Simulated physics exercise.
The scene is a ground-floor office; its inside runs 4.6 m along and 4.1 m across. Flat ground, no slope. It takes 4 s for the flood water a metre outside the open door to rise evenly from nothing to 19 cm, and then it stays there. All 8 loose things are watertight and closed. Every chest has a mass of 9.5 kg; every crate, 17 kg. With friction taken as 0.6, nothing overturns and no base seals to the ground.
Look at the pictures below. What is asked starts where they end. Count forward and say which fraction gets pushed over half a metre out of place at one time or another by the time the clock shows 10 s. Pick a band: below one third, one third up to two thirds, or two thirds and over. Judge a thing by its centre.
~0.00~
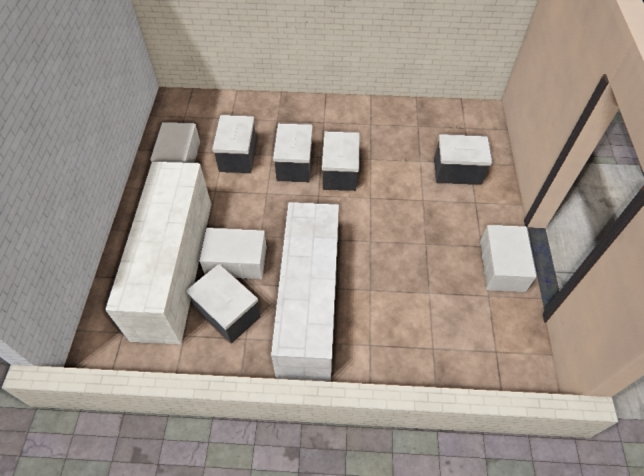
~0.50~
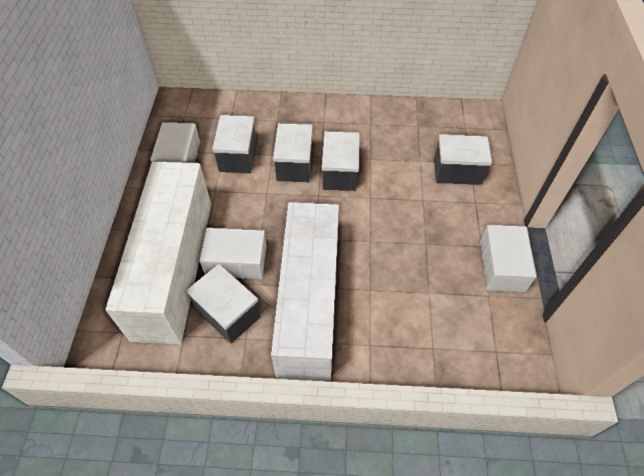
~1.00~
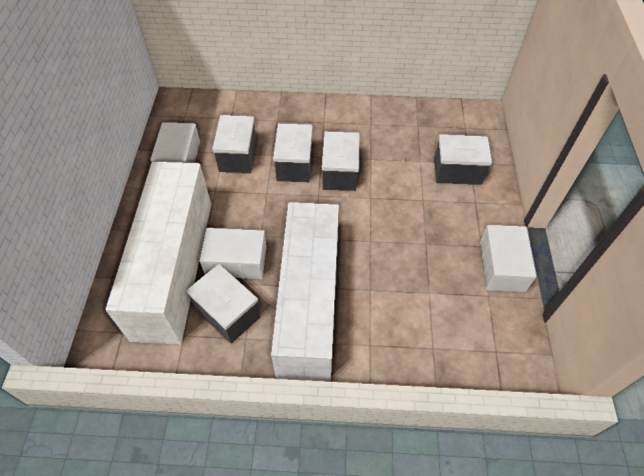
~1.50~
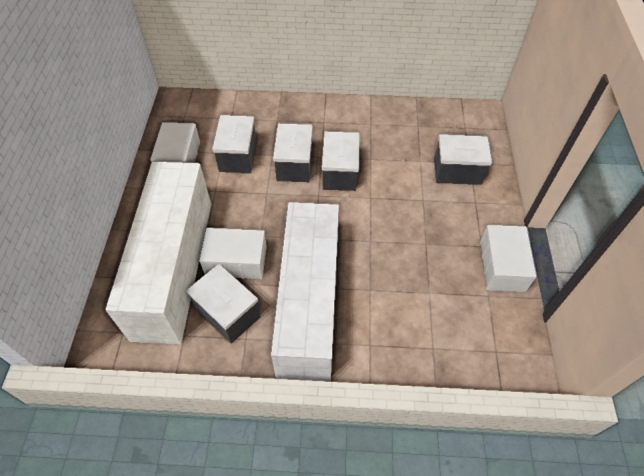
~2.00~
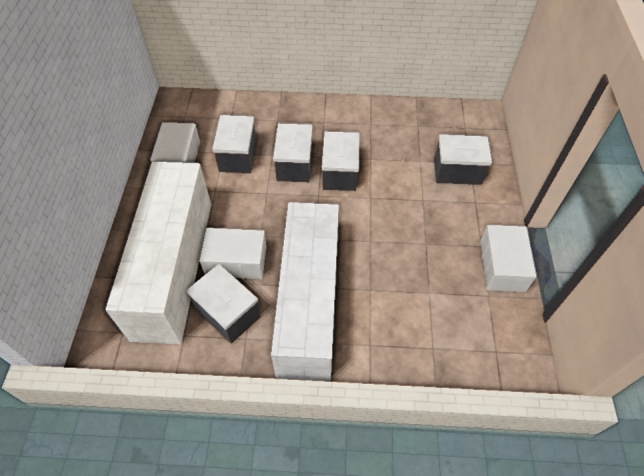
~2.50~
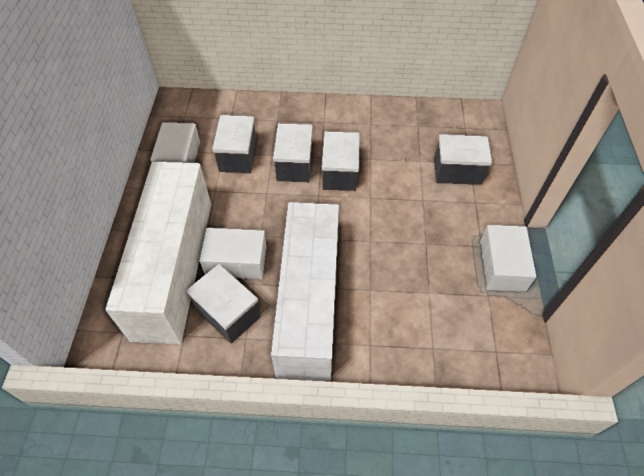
The share is below one third.
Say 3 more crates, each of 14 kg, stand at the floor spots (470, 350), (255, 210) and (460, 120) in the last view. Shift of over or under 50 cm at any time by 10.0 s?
One by one, in that order: Above it, below it, below it.
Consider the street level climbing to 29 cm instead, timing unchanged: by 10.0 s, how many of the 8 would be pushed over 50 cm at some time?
Under that setup the answer is 5.
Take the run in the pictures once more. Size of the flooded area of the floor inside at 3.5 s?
I'd put it close to 2.0 m2.
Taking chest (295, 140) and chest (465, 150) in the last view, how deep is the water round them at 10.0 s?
Depth approx. 3 cm / 3 cm.
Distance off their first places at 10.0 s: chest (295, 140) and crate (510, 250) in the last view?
30 cm and 200 cm respectively.
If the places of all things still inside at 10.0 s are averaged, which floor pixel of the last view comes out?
Mean floor pixel: About (281, 193).
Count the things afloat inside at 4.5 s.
Answer: 0.
After 3.5 s 0 of 8 are over 50 cm from their spots; 0 afloat.
After 4.5 s 1 of 8 are over 50 cm from their spots; 0 afloat.
After 7.0 s 1 of 8 are over 50 cm from their spots; 0 afloat.
After 10.0 s 2 of 8 are over 50 cm from their spots, and 2 have been at some point; 0 afloat.
